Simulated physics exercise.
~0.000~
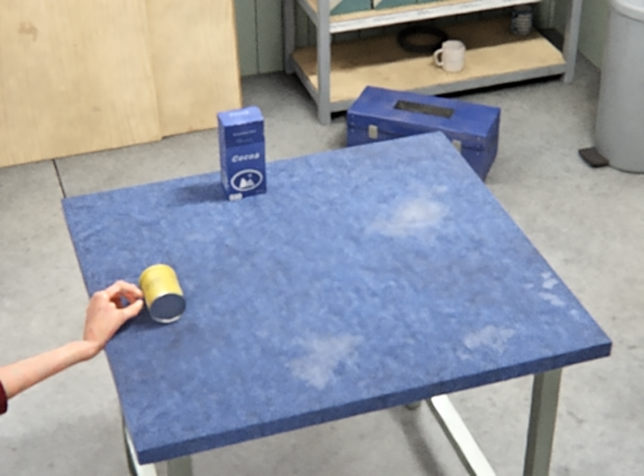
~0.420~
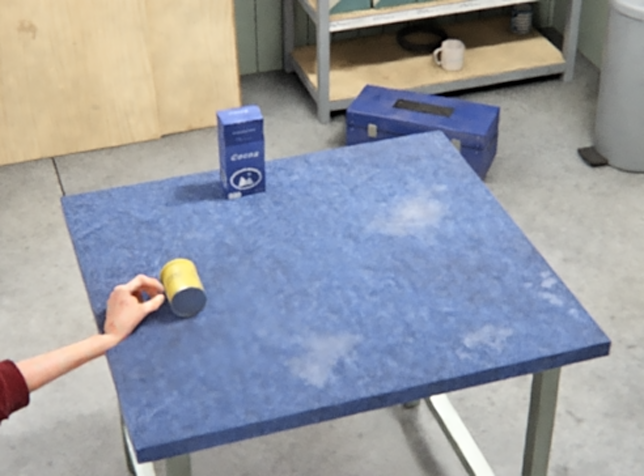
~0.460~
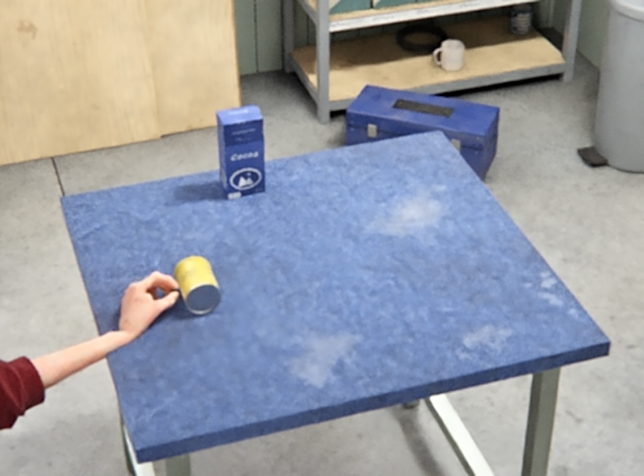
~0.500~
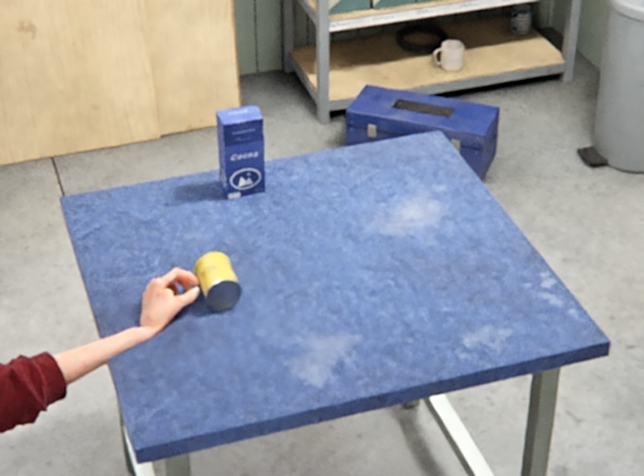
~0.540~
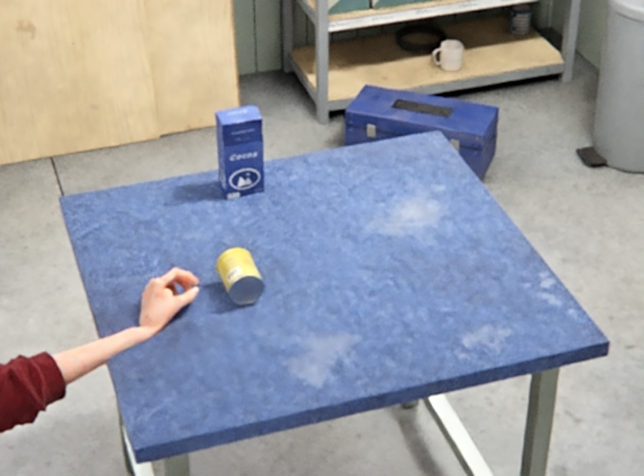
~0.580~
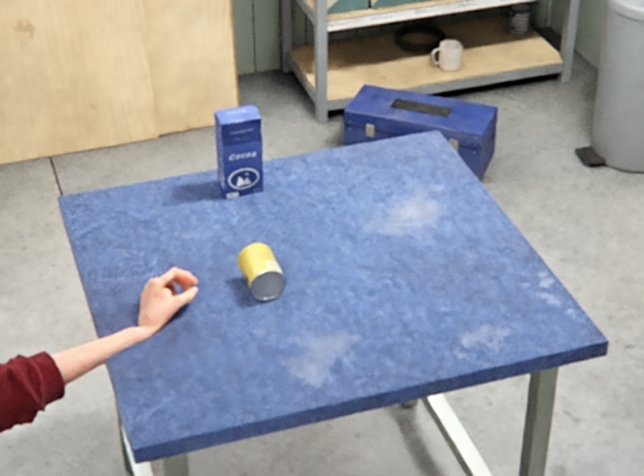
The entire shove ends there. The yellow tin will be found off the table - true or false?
True.
Around 0.78 s, yellow tin displaced well along near (363, 252).
Around 1.18 s, yellow tin displaced well along near (522, 220).
Around 1.58 s, yellow tin now off the table.
Finally (1.8 s), off the table, yellow tin.
